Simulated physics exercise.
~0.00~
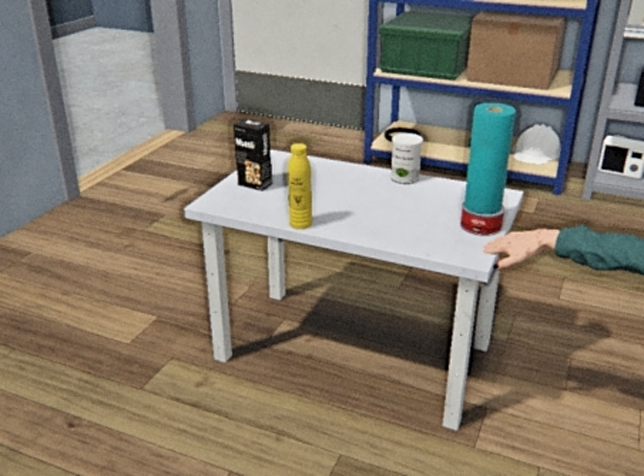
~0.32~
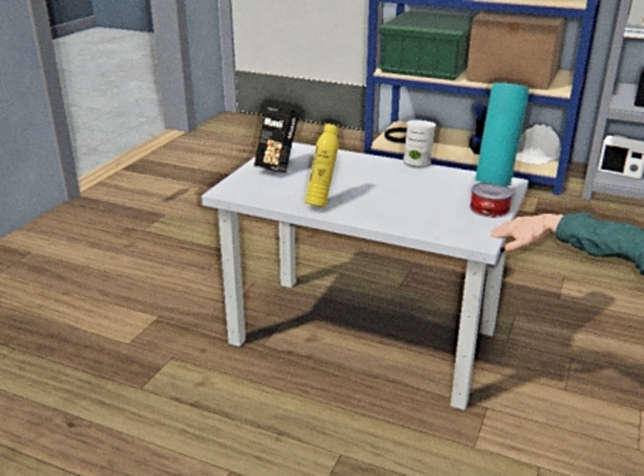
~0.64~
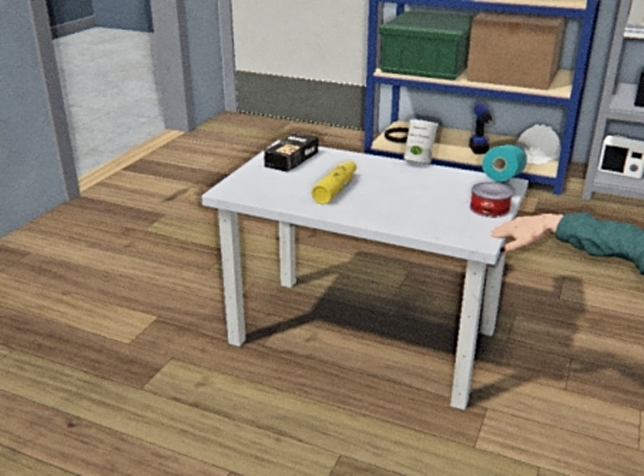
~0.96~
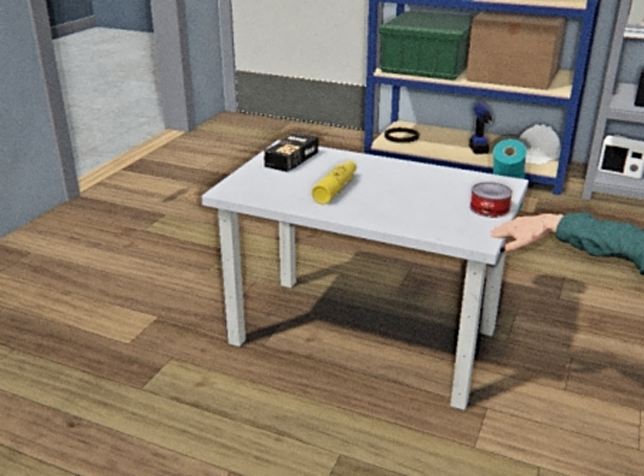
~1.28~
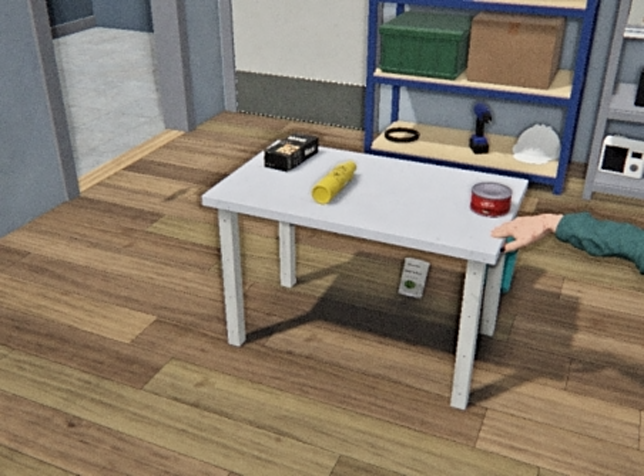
A small white table on a wooden floor, seen from slightly above, holds a black packet at left, a yellow bottle near the middle, a white tin at the back, and a turquoise roll behind a red tub at right. A green-sleeved hand rests at its right edge as the table shifts away and slightly right. The packet, bottle, tin and roll tilt, then the packet, bottle and roll topple. The tin and roll drop off the far side. The packet and bottle end lying on the table, with the red tub still upright near the hand.
